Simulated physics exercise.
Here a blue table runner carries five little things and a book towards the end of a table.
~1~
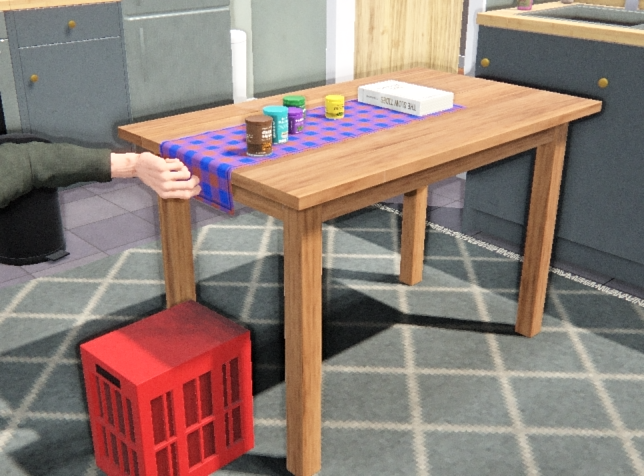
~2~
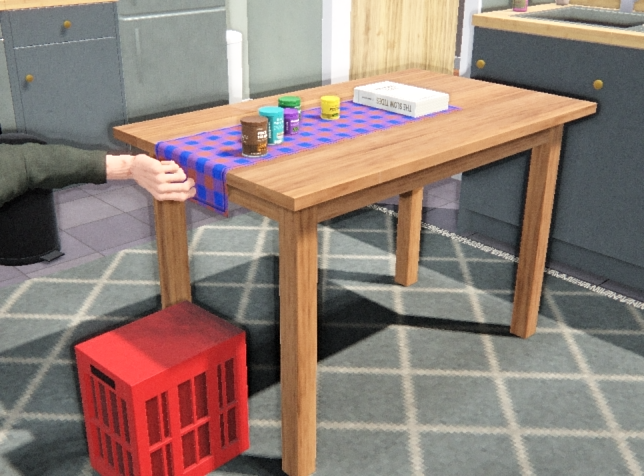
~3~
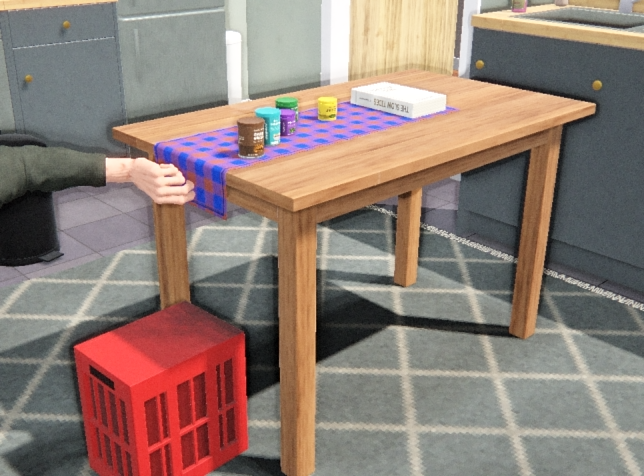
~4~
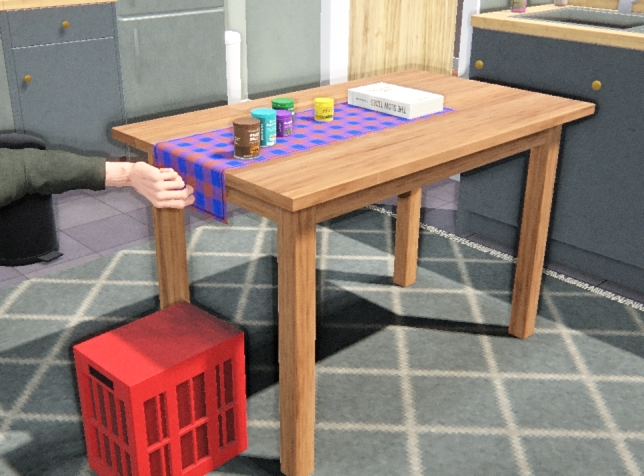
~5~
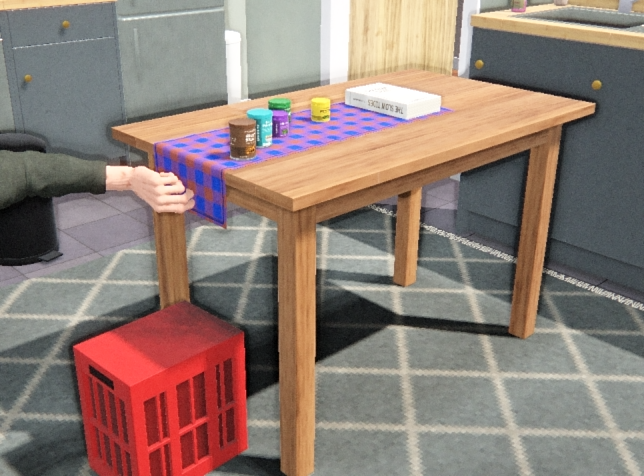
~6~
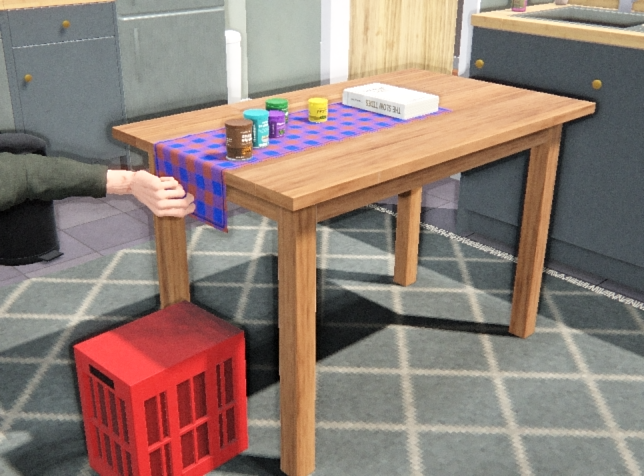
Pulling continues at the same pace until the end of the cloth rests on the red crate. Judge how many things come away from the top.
Three things come away.
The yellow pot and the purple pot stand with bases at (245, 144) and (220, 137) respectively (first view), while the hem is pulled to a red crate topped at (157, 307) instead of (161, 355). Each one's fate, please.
Result: Yellow pot gone, purple pot gone.
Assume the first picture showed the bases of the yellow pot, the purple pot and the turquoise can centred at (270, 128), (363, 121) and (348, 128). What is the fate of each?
Yellow pot dropped, purple pot kept, turquoise can kept.
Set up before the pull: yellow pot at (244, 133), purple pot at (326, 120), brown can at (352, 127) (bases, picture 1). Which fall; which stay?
Well, the yellow pot is dislodged, the purple pot is safe, and the brown can is safe.
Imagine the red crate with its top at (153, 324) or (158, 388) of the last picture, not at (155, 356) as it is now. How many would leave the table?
You'd get 2 and then 4.
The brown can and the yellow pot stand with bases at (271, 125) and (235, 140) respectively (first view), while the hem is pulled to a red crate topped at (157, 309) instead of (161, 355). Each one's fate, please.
Here's what happens: The brown can remains aboard, the yellow pot leaves its perch.
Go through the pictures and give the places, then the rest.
In the first picture, hem (234, 215); brown can (259, 118); turquoise can (276, 109); purple pot (293, 110); green pot (294, 98); yellow pot (335, 97); top of the crate (161, 355).
In the second picture, hem (228, 217); brown can (254, 119).
In the third picture, hem (227, 220); turquoise can (268, 111).
In the fourth picture, hem (228, 224); purple pot (281, 113); top of the crate (155, 357).
In the fifth picture, hem (227, 229); green pot (280, 100).
In the sixth picture, hem (228, 233); brown can (239, 122); turquoise can (256, 112); purple pot (274, 113); green pot (277, 101); yellow pot (318, 100).
Soon after, hem near (193, 298); brown can and turquoise can gone.
After that, hem on the crate; brown can, turquoise can and purple pot gone.
In the end, hem on the crate; brown can, turquoise can and purple pot gone. The answer is three.
